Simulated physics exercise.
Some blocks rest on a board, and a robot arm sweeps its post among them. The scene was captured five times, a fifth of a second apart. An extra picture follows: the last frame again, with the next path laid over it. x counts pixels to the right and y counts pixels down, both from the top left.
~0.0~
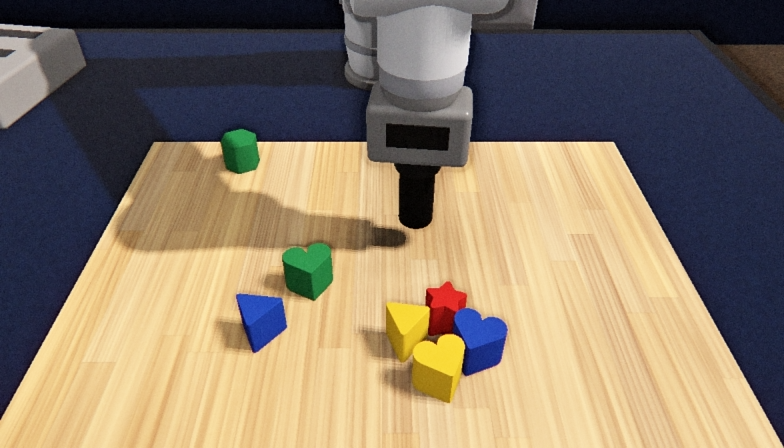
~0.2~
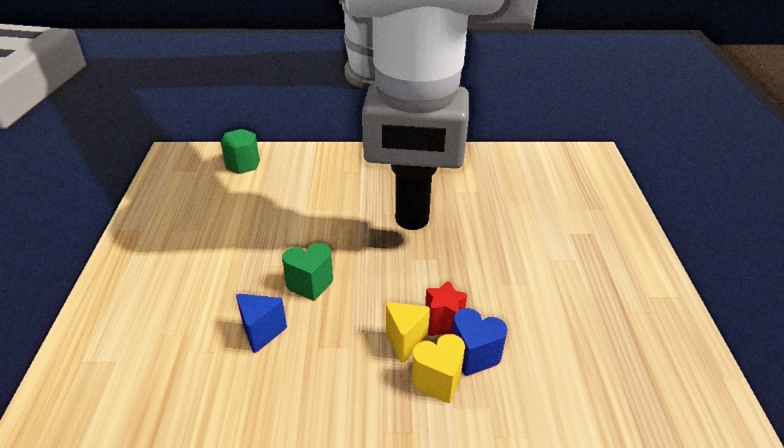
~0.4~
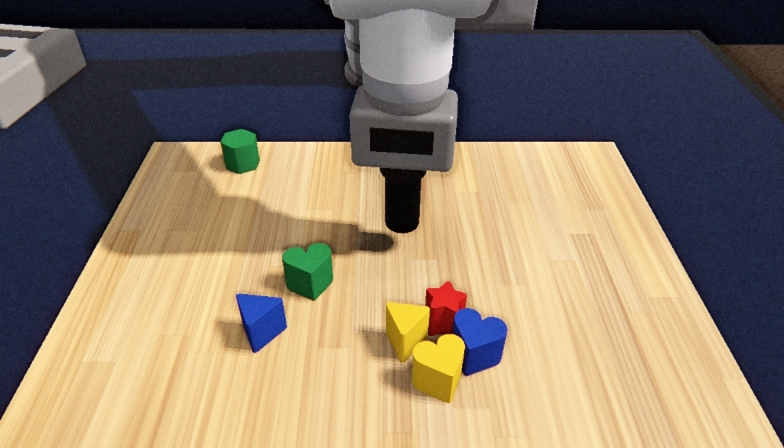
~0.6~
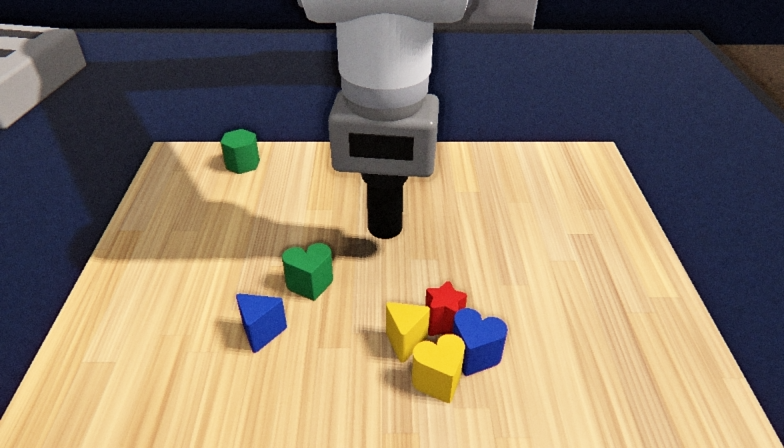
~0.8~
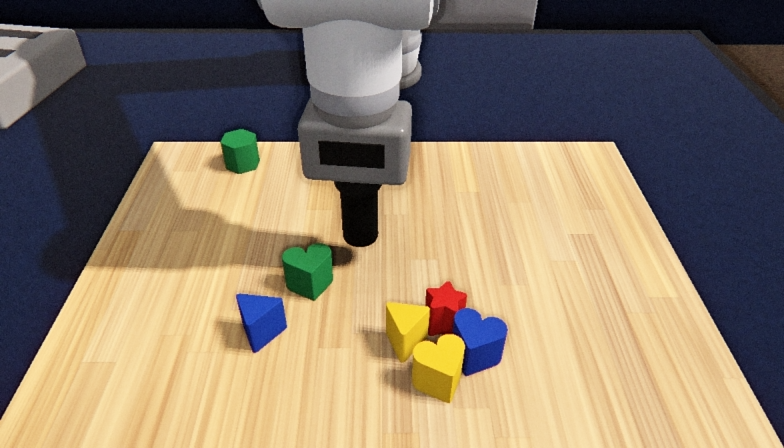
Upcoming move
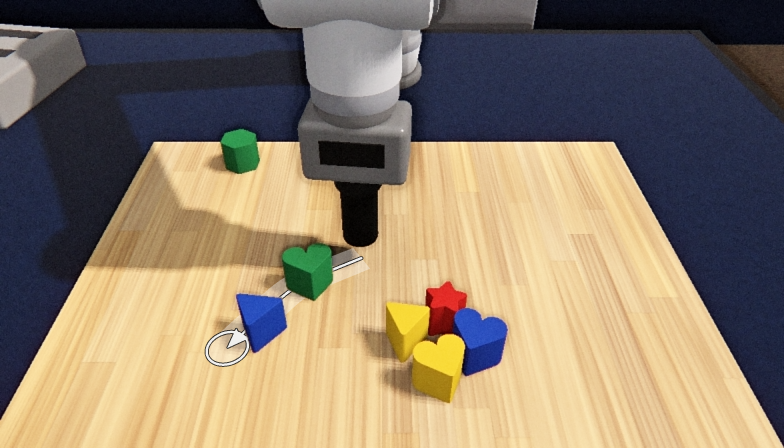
A robot arm moves its black post left above the board while the colored blocks stay still.
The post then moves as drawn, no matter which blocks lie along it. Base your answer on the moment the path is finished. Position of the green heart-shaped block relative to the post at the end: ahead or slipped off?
At the end of the path, the post is still pushing the green heart-shaped block ahead of it.
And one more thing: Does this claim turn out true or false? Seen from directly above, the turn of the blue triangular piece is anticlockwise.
That is true.
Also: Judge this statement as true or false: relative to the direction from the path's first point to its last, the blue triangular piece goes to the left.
My answer: True.
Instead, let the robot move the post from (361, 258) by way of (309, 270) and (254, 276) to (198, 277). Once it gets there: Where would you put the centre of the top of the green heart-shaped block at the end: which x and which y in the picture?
I'd say the green heart-shaped block ends with its top centre at (255, 277).
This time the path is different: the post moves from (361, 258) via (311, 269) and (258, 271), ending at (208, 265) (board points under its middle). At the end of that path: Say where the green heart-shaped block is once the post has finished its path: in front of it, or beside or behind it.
I believe the green heart-shaped block loses its place ahead of the post and slips off.
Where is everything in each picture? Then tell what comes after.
The first picture shows post tip at (415, 220); block tops, blue triangular piece at (256, 305); green heart-shaped block at (307, 256).
The second picture shows post at (412, 221); blocks unchanged.
The third picture shows post at (402, 224); blocks unchanged.
The fourth picture shows post at (385, 229); blocks unchanged.
The fifth picture shows post at (361, 237); blue triangular piece at (256, 305); green heart-shaped block at (307, 256).
Path on the board, from (361, 258) by way of (290, 291) to (227, 348).
The first path, step by step. One third of the way, post at (310, 257); green heart-shaped block at (274, 272).
Two thirds of the way, post at (265, 288); blue triangular piece at (233, 336); green heart-shaped block at (229, 309), turned 30° anticlockwise.
At the end, post at (221, 327); blue triangular piece at (218, 357), turned 40° anticlockwise; green heart-shaped block at (182, 343), turned 70° anticlockwise.
